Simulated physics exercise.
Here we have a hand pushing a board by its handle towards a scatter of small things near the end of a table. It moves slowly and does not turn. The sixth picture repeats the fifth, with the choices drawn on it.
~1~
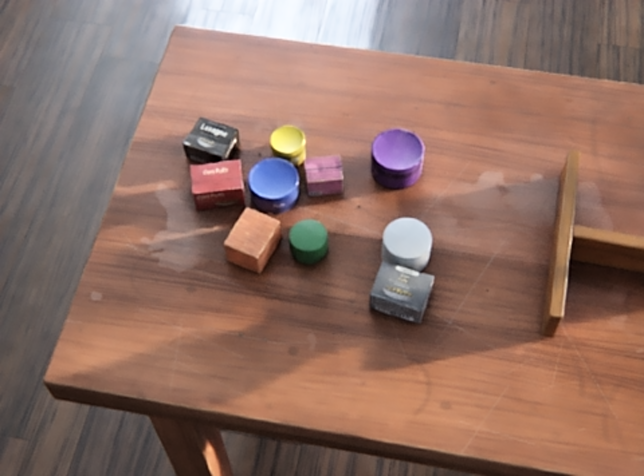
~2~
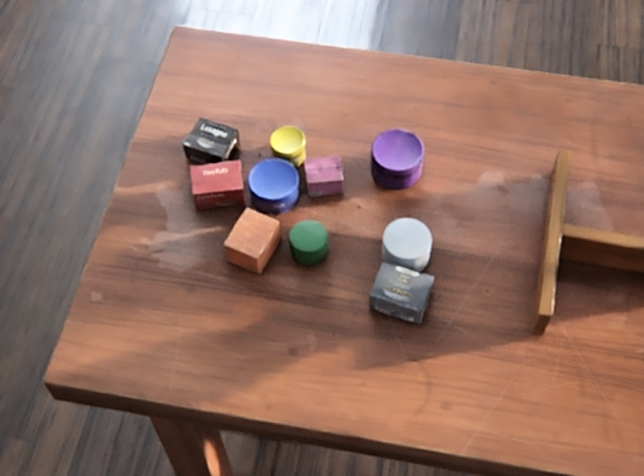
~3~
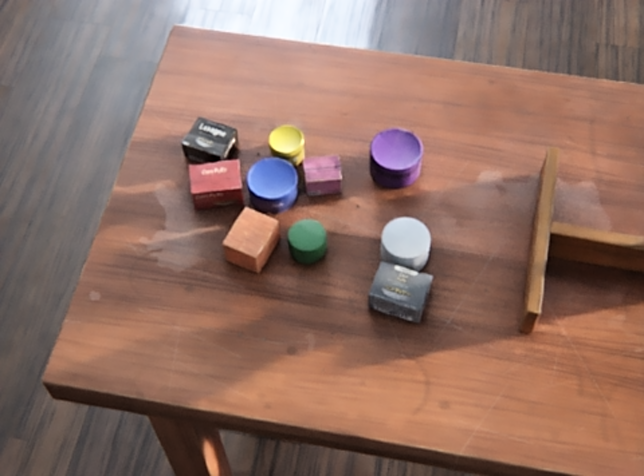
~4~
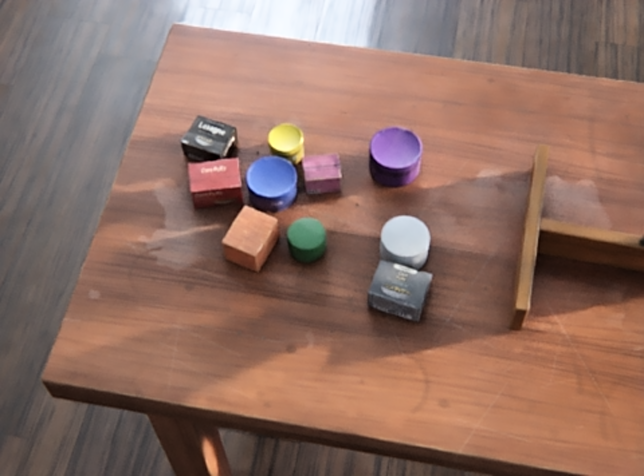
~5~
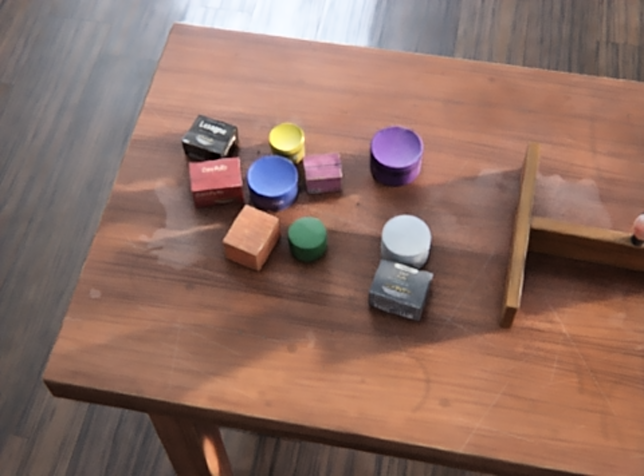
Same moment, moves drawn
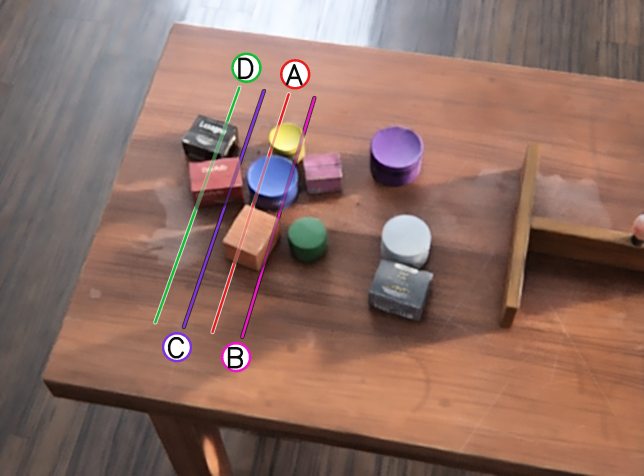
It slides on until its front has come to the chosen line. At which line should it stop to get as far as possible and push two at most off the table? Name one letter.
D.
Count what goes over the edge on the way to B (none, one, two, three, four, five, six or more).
By then, none.
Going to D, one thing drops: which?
The red packet goes over.
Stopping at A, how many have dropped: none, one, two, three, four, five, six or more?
By then, none.
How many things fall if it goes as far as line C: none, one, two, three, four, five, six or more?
In all, none.
On the marked copy, A at (254, 204); B at (281, 208); C at (227, 200); D at (201, 196).
With D. Early on, board (405, 203); grey packet (354, 283); purple jar (385, 155).
Further on, board (287, 185); red packet (183, 180); black packet (201, 140).
At the end, board (201, 172); red packet over the edge; black packet (134, 128); one fallen.
As for the rest, A is within the limit but short; B is within the limit but short; C is within the limit but short.
